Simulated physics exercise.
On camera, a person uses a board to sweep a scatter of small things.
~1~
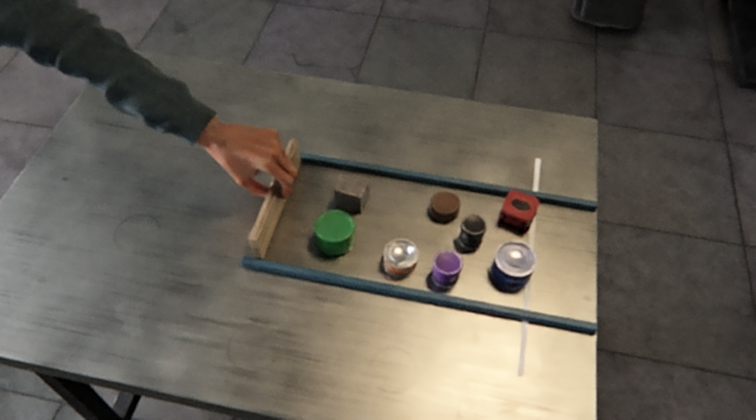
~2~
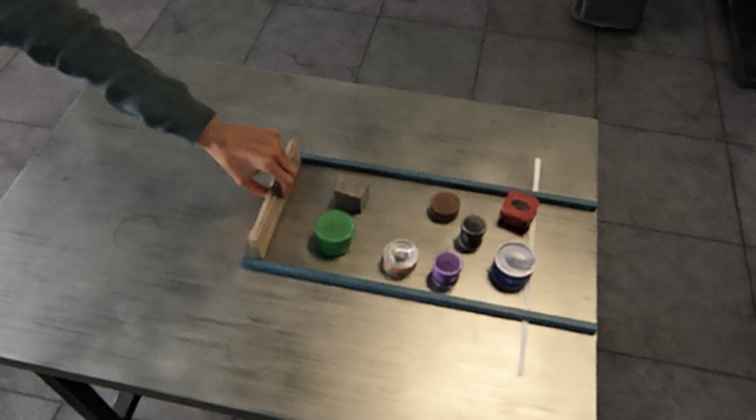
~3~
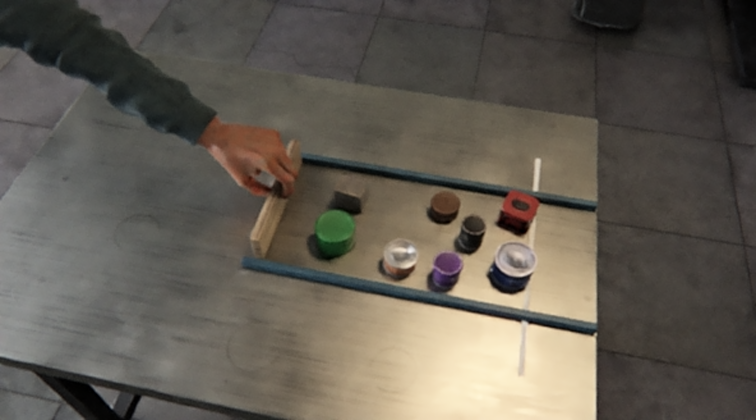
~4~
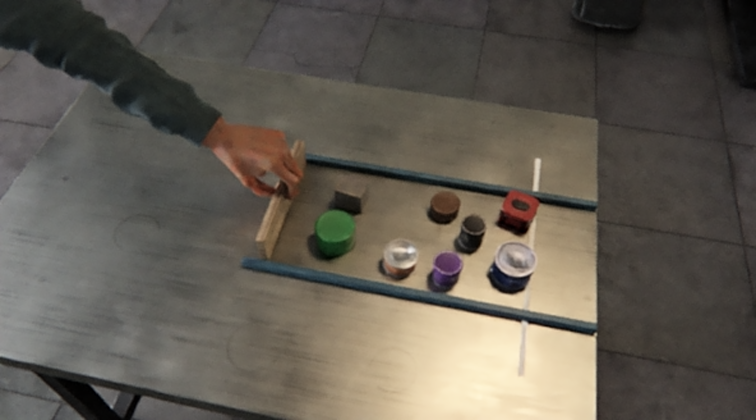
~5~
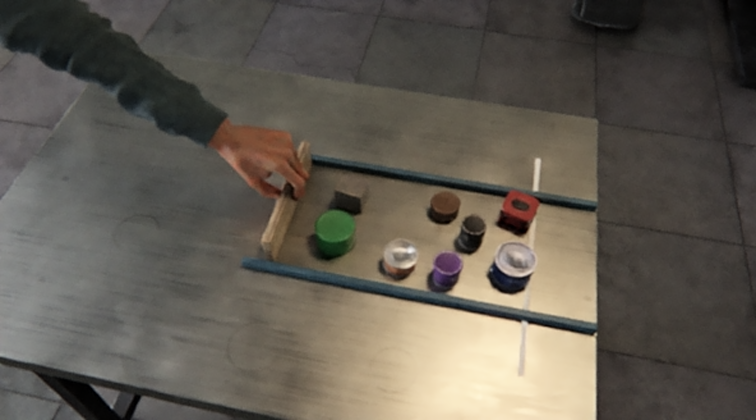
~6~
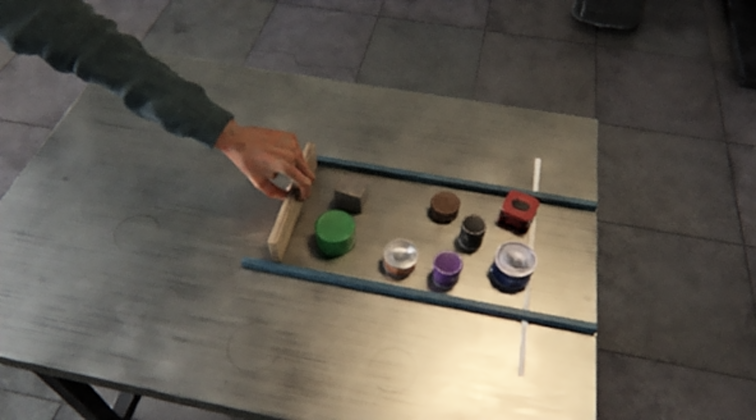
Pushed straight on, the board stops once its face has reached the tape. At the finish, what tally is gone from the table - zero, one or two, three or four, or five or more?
The tally gone is one or two.
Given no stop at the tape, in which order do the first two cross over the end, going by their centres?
The red case and then the blue tin.
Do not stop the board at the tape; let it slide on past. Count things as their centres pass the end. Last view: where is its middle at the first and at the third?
First about (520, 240), next about (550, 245).
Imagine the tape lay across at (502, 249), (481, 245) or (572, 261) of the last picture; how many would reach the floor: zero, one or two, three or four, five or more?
In order: None, no fall at all, five or more.
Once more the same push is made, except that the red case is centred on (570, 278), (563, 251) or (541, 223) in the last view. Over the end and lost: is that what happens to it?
Taking the spots in turn, it gets knocked off, then gets knocked off, then gets knocked off.
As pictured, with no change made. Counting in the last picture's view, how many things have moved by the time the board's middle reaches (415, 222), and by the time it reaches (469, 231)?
At that stage 5; at the next, 8.
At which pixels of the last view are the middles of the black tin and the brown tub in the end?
Near (564, 239) and (580, 226).
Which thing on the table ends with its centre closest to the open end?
The blue tin is foremost.
Soon after, none off yet; blue tin at rest near (514, 265); red case at rest near (519, 212); black tin at rest near (473, 232).
In the end, the number that fall off is one or two; gone, red case.
